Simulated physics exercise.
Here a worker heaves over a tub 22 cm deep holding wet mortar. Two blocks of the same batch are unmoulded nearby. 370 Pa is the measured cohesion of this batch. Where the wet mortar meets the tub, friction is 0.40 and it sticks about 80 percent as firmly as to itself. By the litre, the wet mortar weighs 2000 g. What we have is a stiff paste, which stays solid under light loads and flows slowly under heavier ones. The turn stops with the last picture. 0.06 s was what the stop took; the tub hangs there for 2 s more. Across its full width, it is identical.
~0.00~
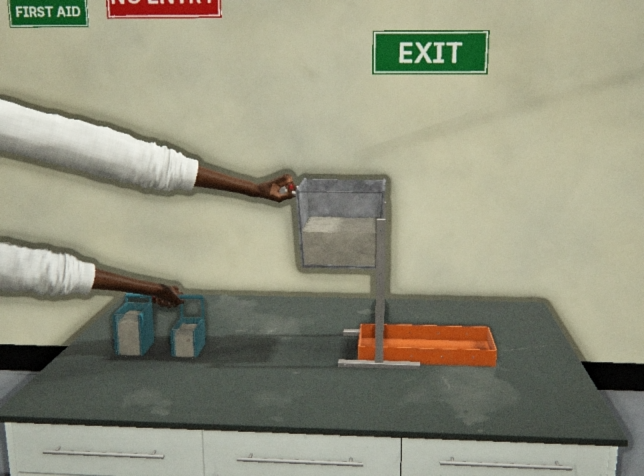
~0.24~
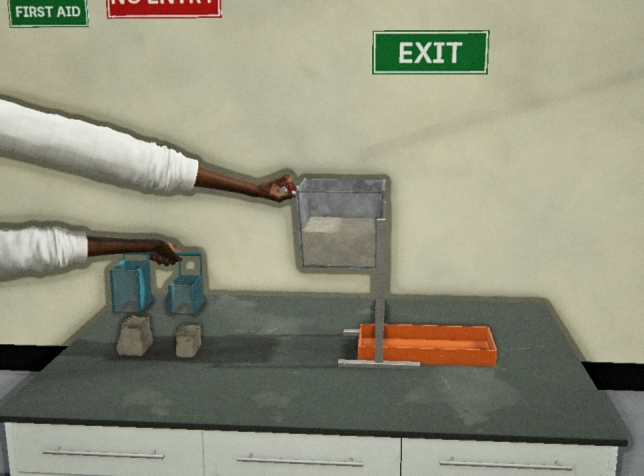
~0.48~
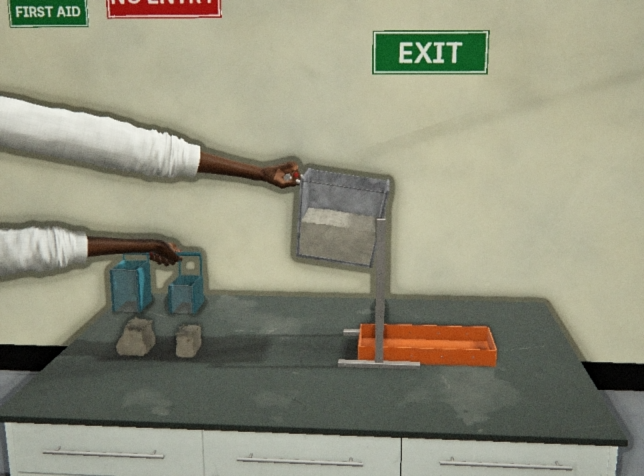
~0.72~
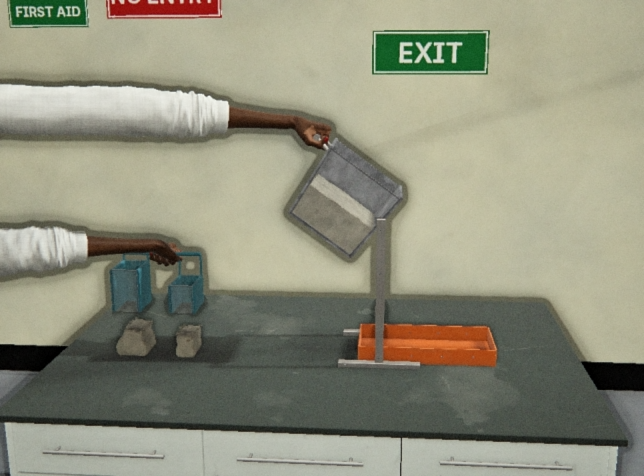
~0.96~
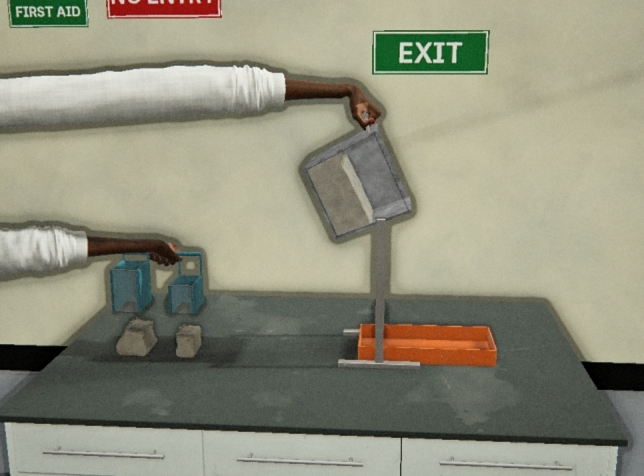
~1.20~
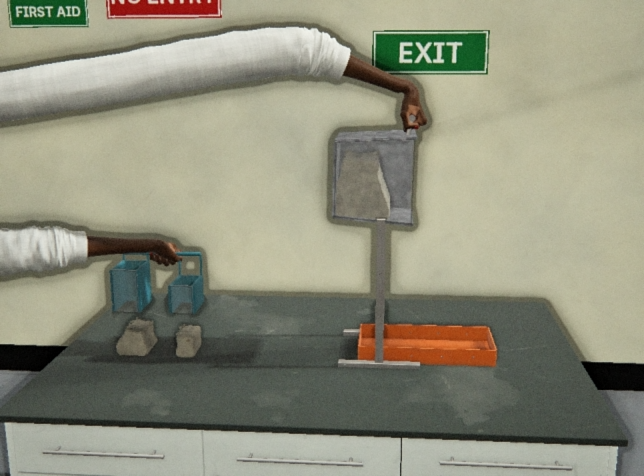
At first, a hand grips an upright tub of grey mortar on a stand, while a lower hand lifts blue moulds off two blocks. The left block sags slightly, then the upper arm reaches right, turning the tub clockwise onto its side, with the mortar leaning steeply but still inside.
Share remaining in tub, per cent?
Approx. 67 %.
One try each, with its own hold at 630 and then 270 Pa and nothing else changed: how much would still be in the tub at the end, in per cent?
100 in a hundred, followed by 65 in a hundred.
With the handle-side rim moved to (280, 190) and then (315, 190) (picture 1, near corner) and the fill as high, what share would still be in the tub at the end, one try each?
First try 60 per cent, second try 100 per cent.
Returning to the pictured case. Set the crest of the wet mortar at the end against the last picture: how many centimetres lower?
About 8 cm.
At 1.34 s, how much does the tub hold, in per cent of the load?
Around 100 per cent.
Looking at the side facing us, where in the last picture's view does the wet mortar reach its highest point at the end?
The highest point is near (354, 189) in the last picture.
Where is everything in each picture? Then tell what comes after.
The first frame shows handle-side rim at (299, 191), tilt 0 degrees; top of the wet mortar at (325, 231); blocks stand 11 cm, 7.1 cm (left to right).
The second frame shows handle-side rim at (299, 191), tilt 0 degrees; top of the wet mortar at (325, 231); blocks stand 9.3 cm, 7.1 cm (left to right).
The third frame shows handle-side rim at (304, 180), tilt 8 degrees; top of the wet mortar at (305, 221); blocks stand 8.7 cm, 7.0 cm (left to right).
The fourth frame shows handle-side rim at (333, 148), tilt 36 degrees; top of the wet mortar at (311, 186); blocks stand 8.6 cm, 7.0 cm (left to right).
The fifth frame shows handle-side rim at (376, 134), tilt 65 degrees; top of the wet mortar at (337, 157); blocks stand 8.5 cm, 7.0 cm (left to right).
The sixth frame shows handle-side rim at (416, 140), tilt 91 degrees; top of the wet mortar at (346, 160); blocks stand 8.5 cm, 7.0 cm (left to right).
After 1.34 s, the tub is at 91 degrees and holds 100 %.
After 1.51 s, the tub is at 91 degrees and holds 90 %.
After 1.68 s, the tub is at 91 degrees and holds 80 %.
After 1.85 s, the tub is at 91 degrees and holds 74 %.
After 3.20 s, at the end, the tub is at 91 degrees and holds 67 %.
